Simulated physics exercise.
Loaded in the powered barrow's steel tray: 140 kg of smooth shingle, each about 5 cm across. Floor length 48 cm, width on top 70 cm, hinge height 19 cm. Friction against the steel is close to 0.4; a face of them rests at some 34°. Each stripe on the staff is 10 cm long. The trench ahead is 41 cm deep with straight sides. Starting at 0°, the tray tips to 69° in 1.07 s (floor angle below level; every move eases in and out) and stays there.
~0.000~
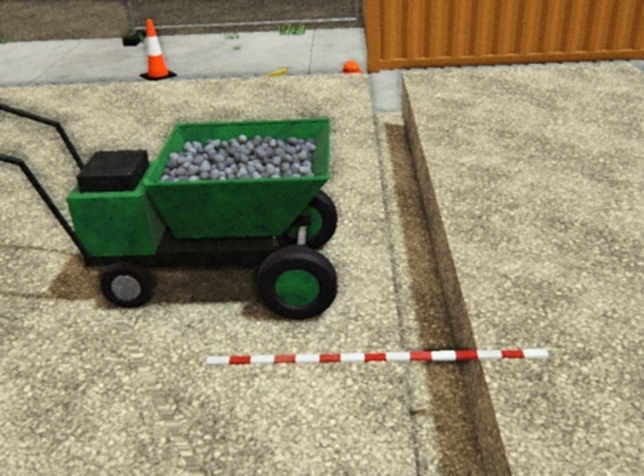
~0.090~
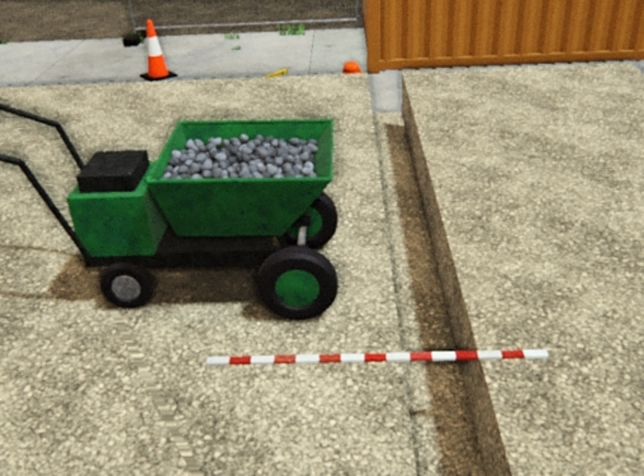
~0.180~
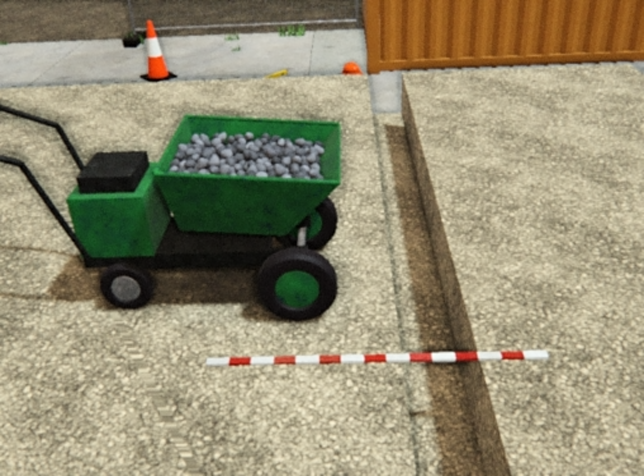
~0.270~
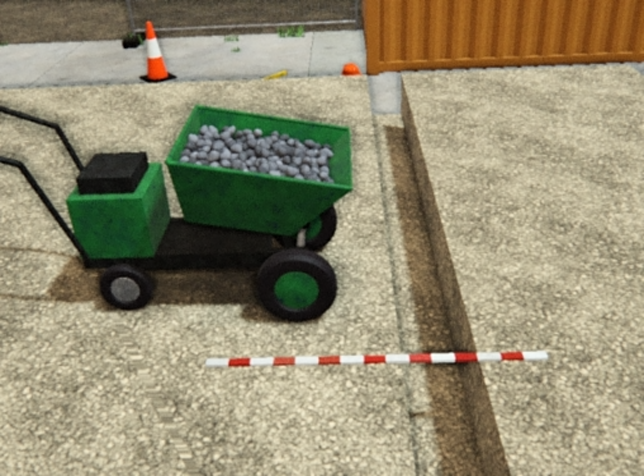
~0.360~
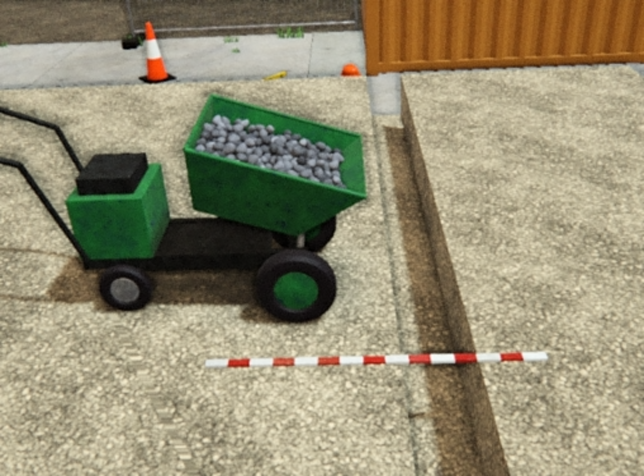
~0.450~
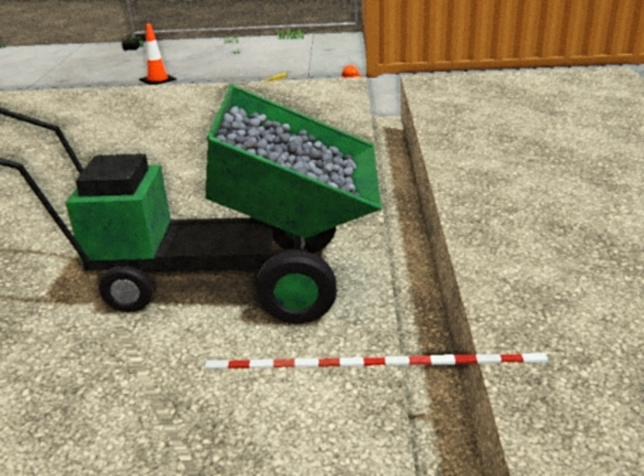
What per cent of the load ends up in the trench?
Roughly 58 per cent ends in the trench.
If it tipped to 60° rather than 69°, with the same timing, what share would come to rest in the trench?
In that case some 55 per cent.
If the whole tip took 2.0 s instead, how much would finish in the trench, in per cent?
It would be near 70 per cent.
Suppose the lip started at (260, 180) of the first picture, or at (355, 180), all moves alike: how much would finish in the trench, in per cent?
Near 90 per cent from the first place, 35 from the second.
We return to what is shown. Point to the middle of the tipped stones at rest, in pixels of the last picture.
Their middle is at about (449, 322).
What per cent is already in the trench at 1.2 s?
Some 20 per cent.
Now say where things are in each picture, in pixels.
In the first frame, the tray is at 0°, its lip at (328, 179); the top of the load is at (218, 154).
In the second frame, the tray is at 1°, its lip at (331, 180); the top of the load is at (220, 153); the stones move at 0.3 m/s on average.
The third frame shows lip at (340, 183), floor tilted 5°, highest stones at (218, 150); the stones move at 0.5 m/s on average.
The fourth frame shows lip at (352, 189), floor tilted 11°, highest stones at (206, 144); the stones move at 0.6 m/s on average.
The fifth frame shows lip at (366, 197), floor tilted 18°, highest stones at (216, 134); the stones move at 0.8 m/s on average.
In the sixth frame, the tray is at 26°, its lip at (381, 208); the top of the load is at (232, 123); the stones move at 0.8 m/s on average.
After 0.8 s the floor is at 58°; 100 % in the tray; the foremost stones are at (412, 233).
After 1.2 s the floor is at 69°; 59 % in the tray, 22 % in the trench, 18 % past the trench; the foremost stones are at (513, 280).
After 1.5 s the floor is at 69°; 24 % in the tray, 34 % in the trench, 41 % past the trench; the foremost stones are at (629, 273).
After 3.5 s the floor is at 69°; 0 % in the tray, 58 % in the trench, 42 % past the trench; the foremost stones are past the picture's edge.
